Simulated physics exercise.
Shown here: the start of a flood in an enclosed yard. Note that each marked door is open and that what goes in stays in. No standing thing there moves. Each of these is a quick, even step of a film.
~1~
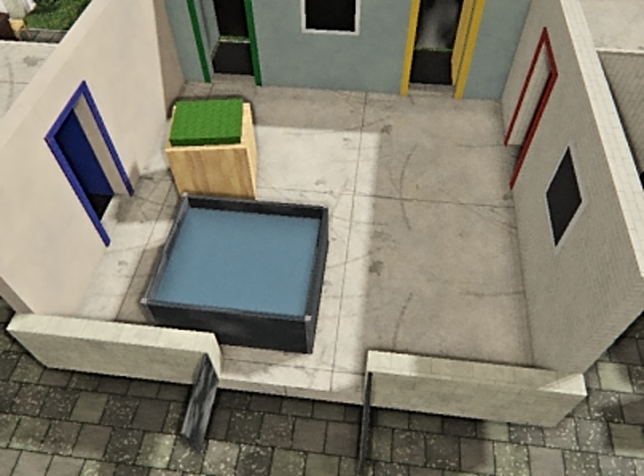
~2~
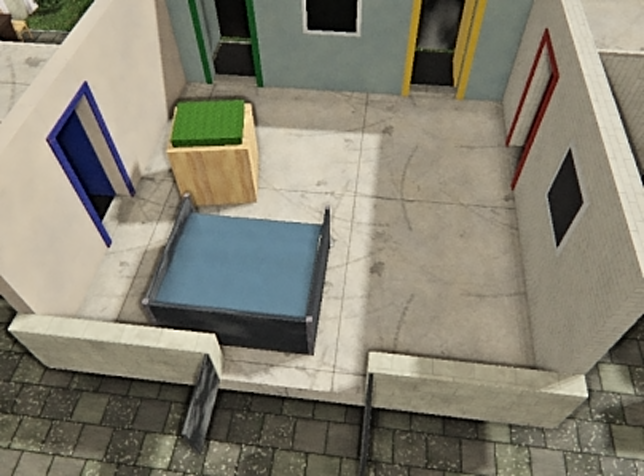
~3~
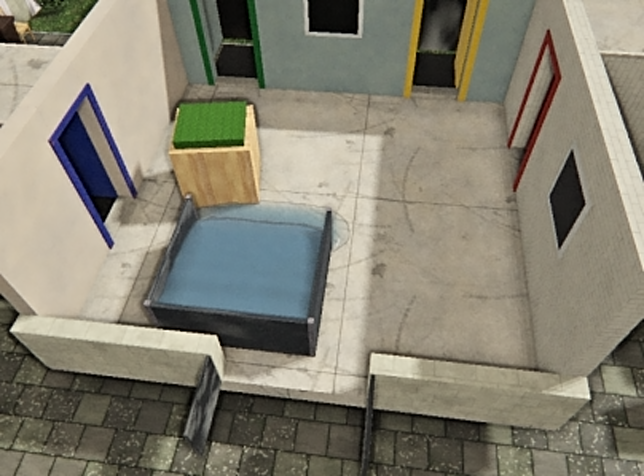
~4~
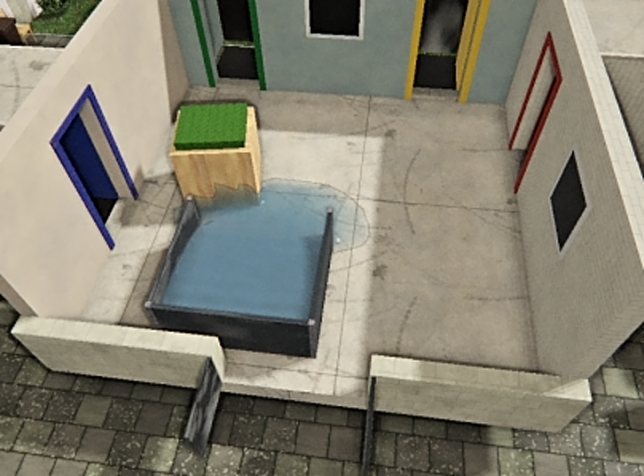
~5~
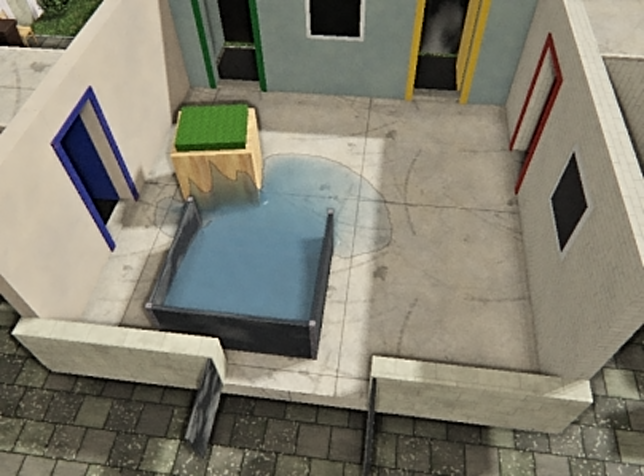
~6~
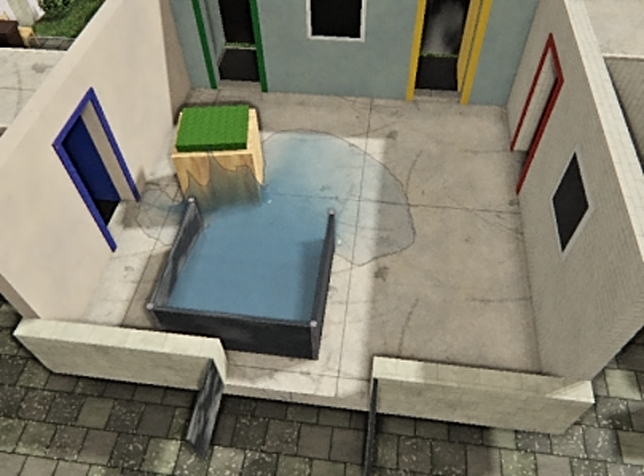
Water in a dark-walled tank sits level inside a walled yard, until the tank's far side opens. It then pours out through the gap, wets the base of the wooden block topped with green, and spreads across the pale floor toward the back and right in a widening, thin pool.
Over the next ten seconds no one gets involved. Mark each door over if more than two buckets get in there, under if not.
Blue door - over; red door - over; green door - over; yellow door - over.
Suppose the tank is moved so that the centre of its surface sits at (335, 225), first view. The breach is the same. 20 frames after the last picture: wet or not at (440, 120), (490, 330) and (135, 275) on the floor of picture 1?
Going through them in that order: Waterlogged, still bare and still bare.
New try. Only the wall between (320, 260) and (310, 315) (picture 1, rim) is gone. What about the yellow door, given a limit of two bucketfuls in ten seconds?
My guess is that the yellow door surpasses the threshold.
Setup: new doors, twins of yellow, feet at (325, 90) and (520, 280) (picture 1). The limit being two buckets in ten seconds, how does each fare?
Goes past it; falls short.
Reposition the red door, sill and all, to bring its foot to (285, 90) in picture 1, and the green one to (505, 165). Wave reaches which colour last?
The door marked green comes last.
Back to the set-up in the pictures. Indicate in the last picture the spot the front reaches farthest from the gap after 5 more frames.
The farthest wet point should be near (411, 104).
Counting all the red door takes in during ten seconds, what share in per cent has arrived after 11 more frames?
My guess is about 0 %.
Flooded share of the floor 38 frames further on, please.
Around 95 percent.
A moment on, water covers 45 % of the floor; the blue door over two buckets in, the red door not reached, the green door not reached, the yellow door not reached.
Next, water covers 60 % of the floor; the blue door far over two buckets in, the red door not reached, the green door under two buckets in, the yellow door under two buckets in.
Then, water covers 75 % of the floor; the blue door far over two buckets in, the red door under two buckets in, the green door under two buckets in, the yellow door over two buckets in.
Later, water covers 95 % of the floor; the blue door far over two buckets in, the red door over two buckets in, the green door over two buckets in, the yellow door far over two buckets in.
In the end, water covers 100 % of the floor; the blue door far over two buckets in, the red door over two buckets in, the green door over two buckets in, the yellow door far over two buckets in.
